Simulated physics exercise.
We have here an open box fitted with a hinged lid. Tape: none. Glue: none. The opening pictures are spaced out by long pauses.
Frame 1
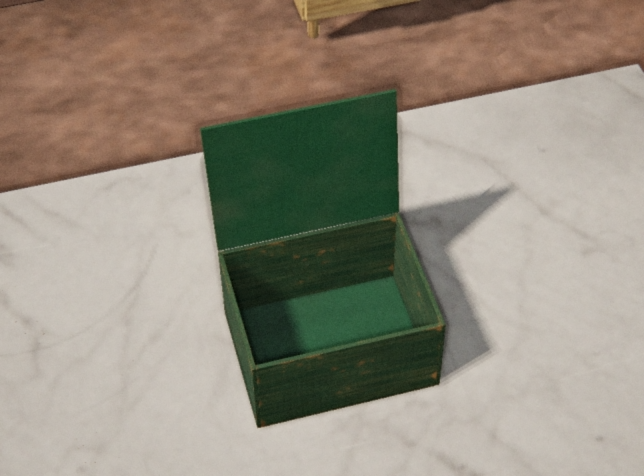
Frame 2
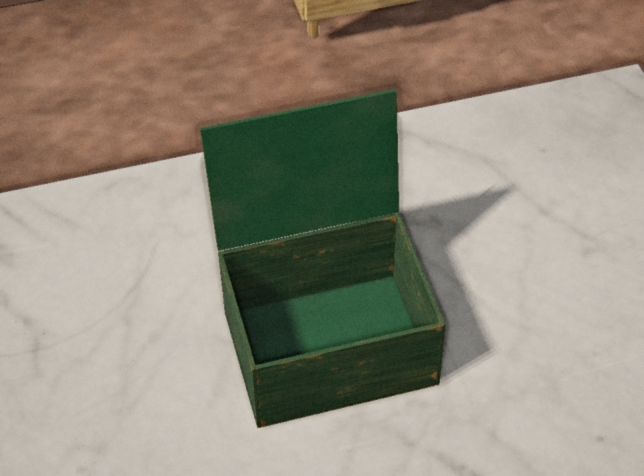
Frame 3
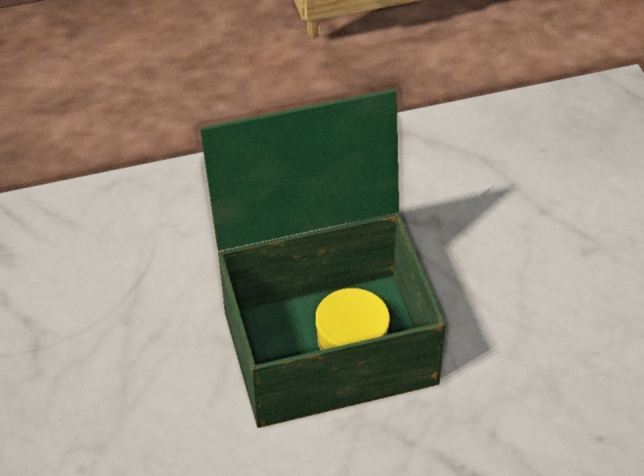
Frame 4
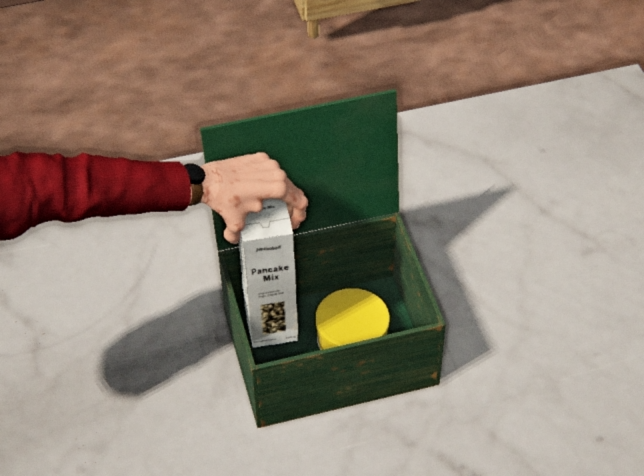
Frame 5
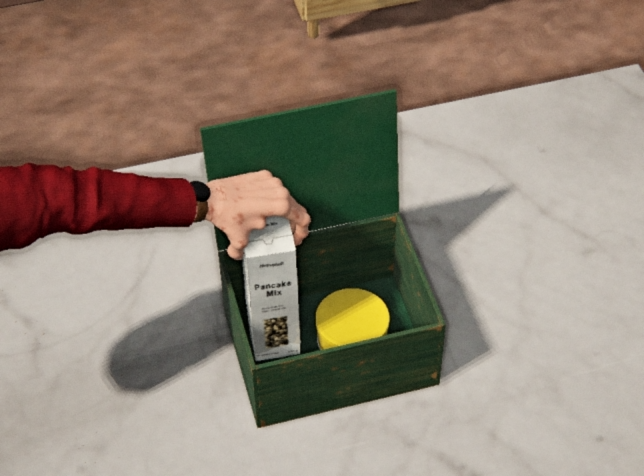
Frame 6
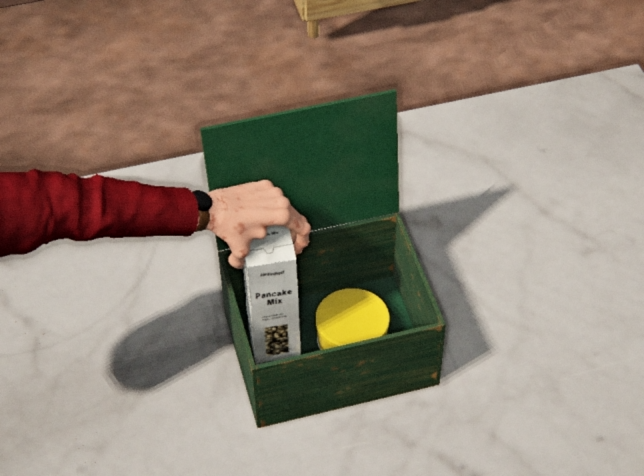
A hand lowers a white pancake mix carton into a green box beside a yellow tub.
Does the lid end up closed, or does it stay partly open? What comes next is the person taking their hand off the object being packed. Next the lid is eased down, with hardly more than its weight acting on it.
The lid ends up partly open.
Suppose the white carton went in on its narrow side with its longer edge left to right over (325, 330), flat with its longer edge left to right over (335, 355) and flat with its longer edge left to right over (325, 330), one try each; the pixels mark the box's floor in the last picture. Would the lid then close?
So: First shut tight, second shut tight, third shut tight.
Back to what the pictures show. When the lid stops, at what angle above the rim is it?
I'd put it at roughly 30°.
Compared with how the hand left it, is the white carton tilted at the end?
Once everything settles, the white carton ends up at a slant.
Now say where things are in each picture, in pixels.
In the first frame, the last thing is not in view yet.
In the second frame, the last thing is not in view yet.
In the third frame, the last thing is not in view yet; yellow tub (352, 328).
In the fourth frame, coming down; white carton (267, 273); yellow tub (352, 328).
In the fifth frame, coming down; white carton (271, 288); yellow tub (352, 328).
In the sixth frame, in place under the hand; white carton (271, 296); yellow tub (352, 328).
Then, 1.20 s later than the last frame, lid starting down.
Then, 1.80 s later than the last frame, lid 60° above the rim.
Then, 2.40 s later than the last frame, lid 35° above the rim; white carton tilted by 25° near (278, 327).
When it is over, lid 30° above the rim; moved from the start, white carton; yellow tub as before. End places, in pixels of the last picture, white carton near (280, 333).
